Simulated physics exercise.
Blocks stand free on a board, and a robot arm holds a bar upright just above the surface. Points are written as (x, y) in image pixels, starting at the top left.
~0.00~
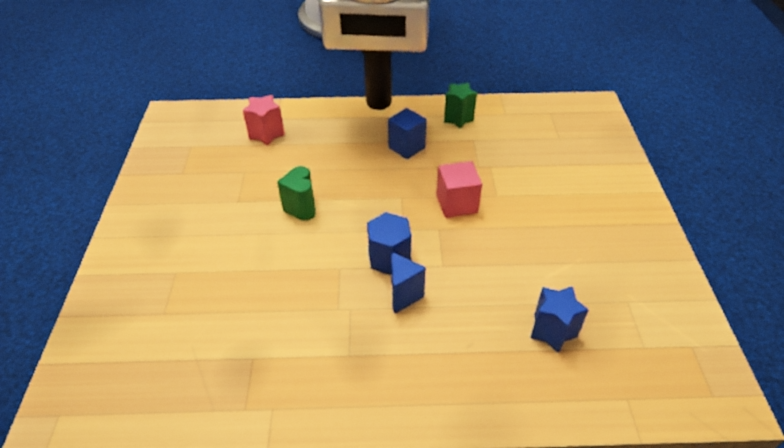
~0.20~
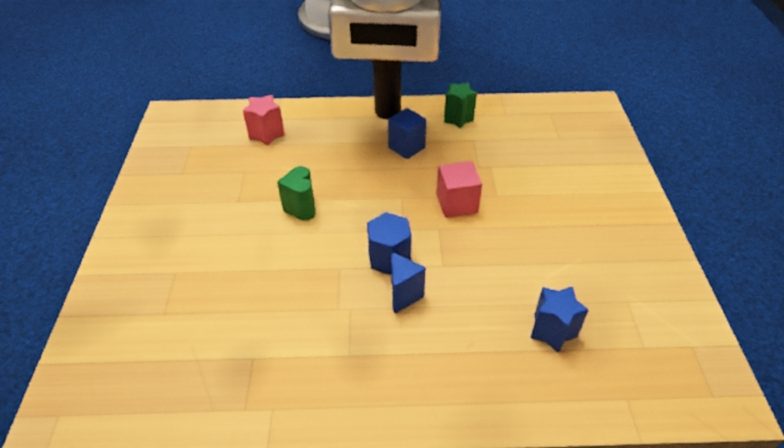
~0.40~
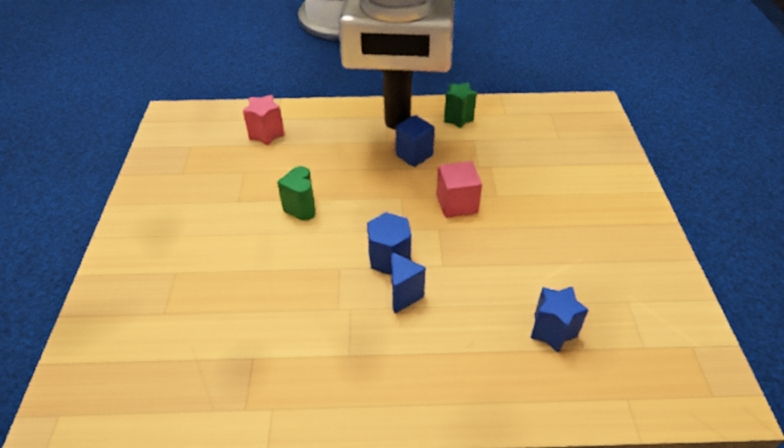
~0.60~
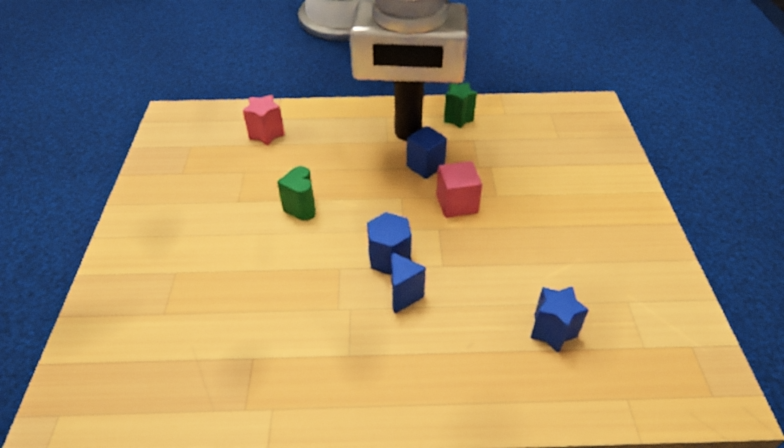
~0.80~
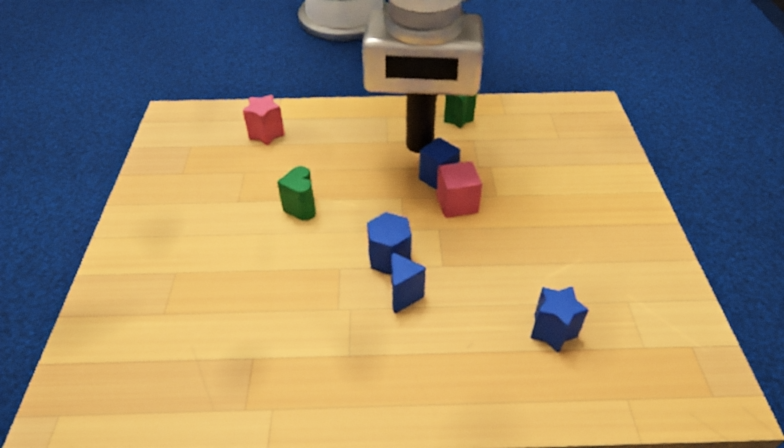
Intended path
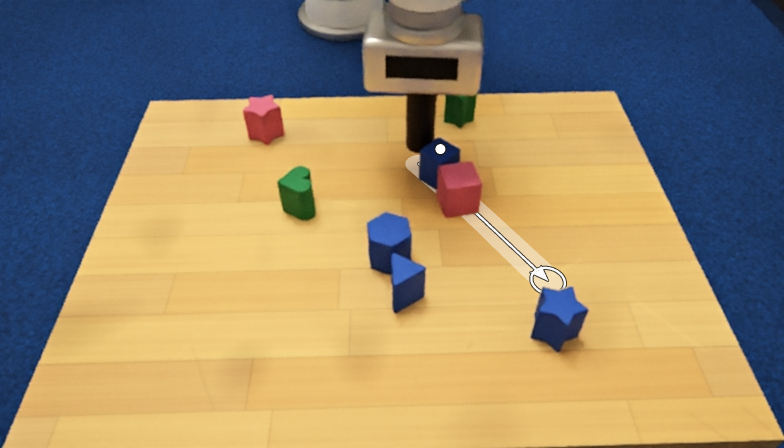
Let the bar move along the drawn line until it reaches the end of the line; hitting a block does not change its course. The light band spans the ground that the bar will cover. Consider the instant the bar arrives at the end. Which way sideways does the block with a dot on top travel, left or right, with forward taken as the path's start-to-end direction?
The shift goes right.
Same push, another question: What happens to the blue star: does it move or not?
If the bar follows that path, the blue star ends up shifted.
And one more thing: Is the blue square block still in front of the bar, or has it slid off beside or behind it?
It will keep going ahead of the bar.
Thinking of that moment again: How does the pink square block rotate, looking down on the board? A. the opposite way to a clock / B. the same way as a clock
(B)
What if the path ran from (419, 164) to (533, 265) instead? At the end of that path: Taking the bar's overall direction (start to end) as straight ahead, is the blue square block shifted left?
Going by the path, no.
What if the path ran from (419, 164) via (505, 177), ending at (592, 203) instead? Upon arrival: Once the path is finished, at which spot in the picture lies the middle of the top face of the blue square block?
It sits at (472, 162).
Path on the board, in a line from (419, 164) to (548, 281); the dot is on the blue square block.
On the path given first. One third of the way, bar (461, 180); blue square block (481, 187), turned 30° clockwise; pink square block (493, 211).
Two thirds of the way, bar (505, 219); blue square block (527, 231), turned 40° clockwise; pink square block (534, 260).
At the end, bar (553, 263); blue square block (573, 282), turned 55° clockwise; pink square block (570, 315), turned 20° clockwise; blue star (586, 354).
